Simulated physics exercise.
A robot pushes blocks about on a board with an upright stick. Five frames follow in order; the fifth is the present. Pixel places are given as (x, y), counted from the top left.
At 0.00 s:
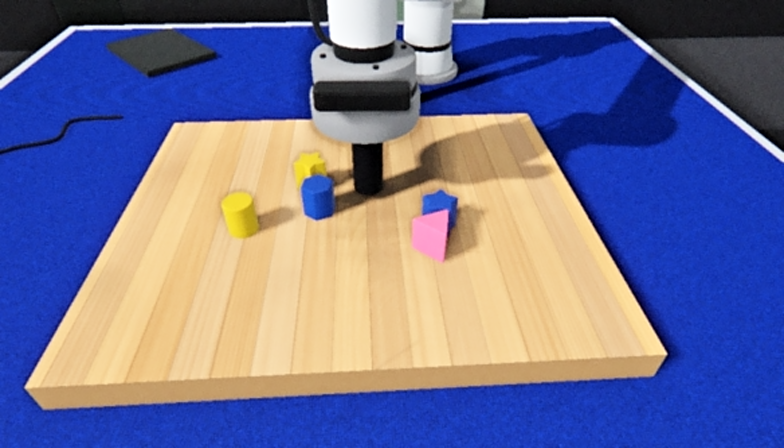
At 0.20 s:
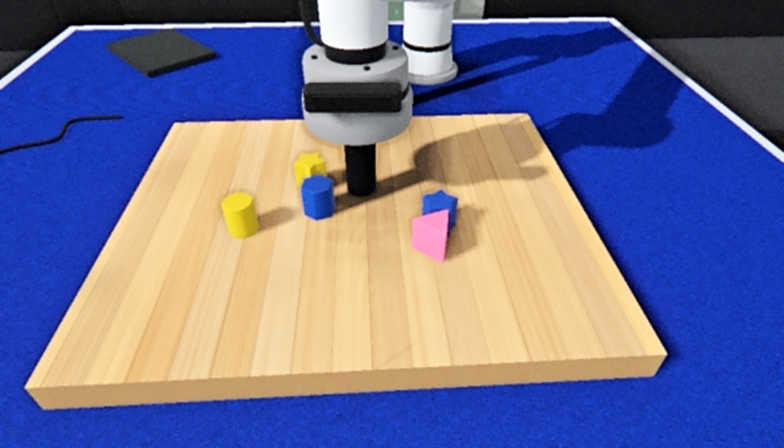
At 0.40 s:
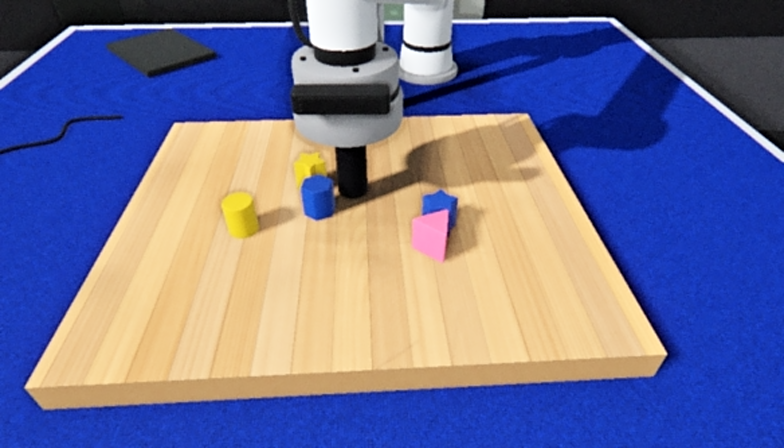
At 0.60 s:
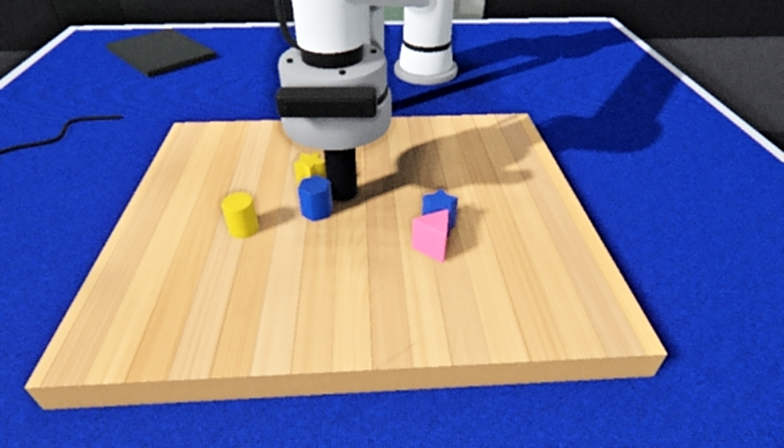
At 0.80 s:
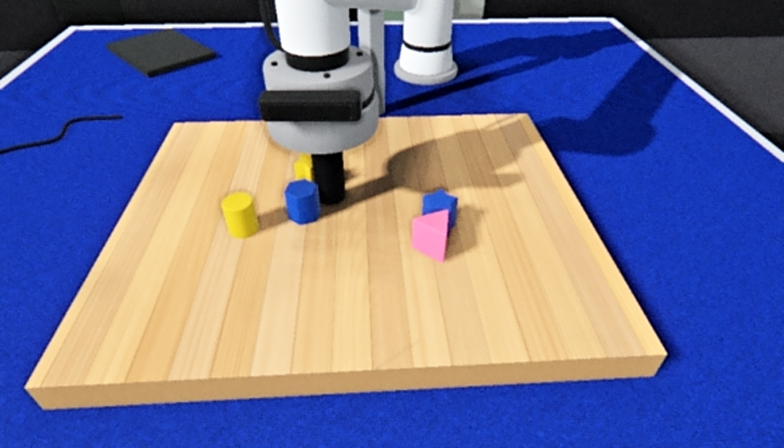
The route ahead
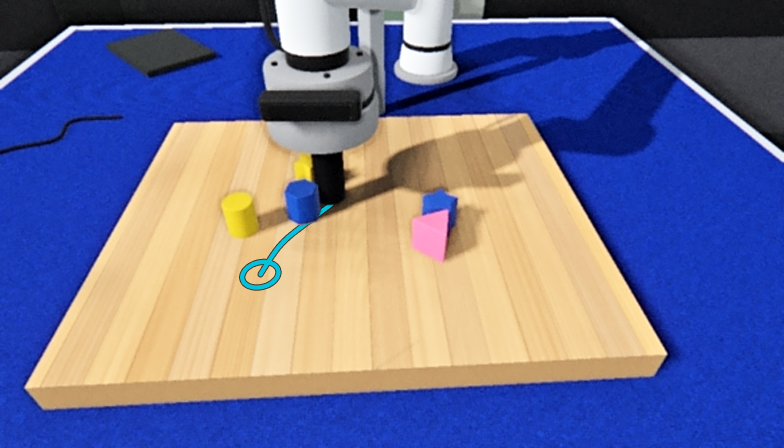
A robot arm with a black upright stick moves left across a wooden board, reaches the blue six-sided block and pushes it slightly left, while the yellow blocks, the other blue block and the pink block stay in place.
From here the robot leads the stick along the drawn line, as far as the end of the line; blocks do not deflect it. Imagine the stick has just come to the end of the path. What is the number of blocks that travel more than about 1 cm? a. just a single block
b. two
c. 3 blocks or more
Choice b: Two.
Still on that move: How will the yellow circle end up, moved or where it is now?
It is shifted.
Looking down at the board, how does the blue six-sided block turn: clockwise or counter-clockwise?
It twists with the clock when seen from above.
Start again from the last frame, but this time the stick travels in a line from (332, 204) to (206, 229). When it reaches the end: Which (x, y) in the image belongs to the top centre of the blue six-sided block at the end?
When the path ends, it will be at (236, 213).
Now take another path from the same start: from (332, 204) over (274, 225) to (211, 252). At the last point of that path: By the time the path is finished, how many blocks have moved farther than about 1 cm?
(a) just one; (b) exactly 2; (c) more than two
Answer: B.
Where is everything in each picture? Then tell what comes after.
The first frame shows stick's lower end (369, 187); yellow circle (237, 201); blue six-sided block (317, 183); yellow star-shaped block (310, 159).
The second frame shows stick (362, 188); blocks still.
The third frame shows stick (353, 190); blocks still.
The fourth frame shows stick (343, 193); blue six-sided block (314, 184).
The fifth frame shows stick (331, 196); yellow circle (237, 201); blue six-sided block (301, 187); yellow star-shaped block (310, 159).
Drawn move, from (332, 204) through (306, 223) and (280, 246) to (260, 274).
On the path given first. One third of the way, stick (304, 216); blue six-sided block (268, 198), turned 55° clockwise.
Two thirds of the way, stick (278, 238); yellow circle (218, 202); blue six-sided block (241, 212), turned 95° clockwise.
At the end, stick (259, 266); yellow circle (217, 202); blue six-sided block (238, 215), turned 110° clockwise; yellow star-shaped block still.
